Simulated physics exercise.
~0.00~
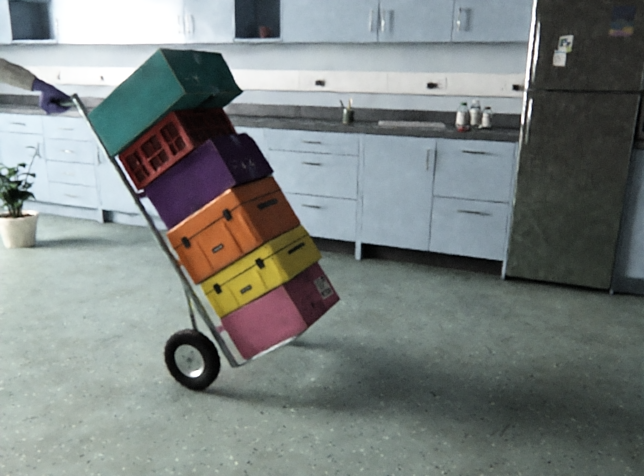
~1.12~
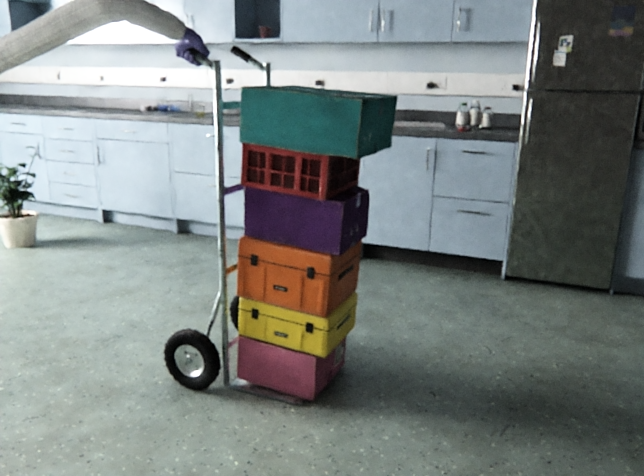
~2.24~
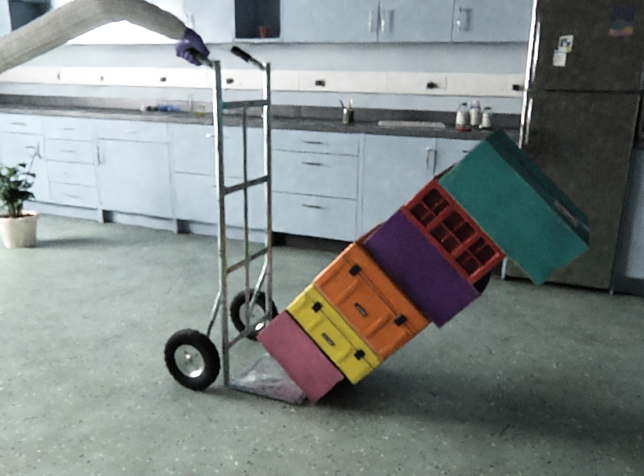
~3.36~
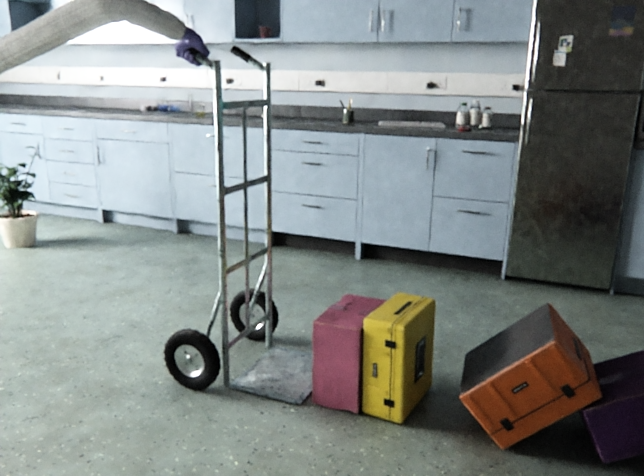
In a kitchen, a gloved hand tipped a loaded hand truck upright, and its tall stack of colourful boxes toppled forward to the right, leaving the pink box on its side by the plate, the yellow one beside it, and the orange and purple ones farther off.
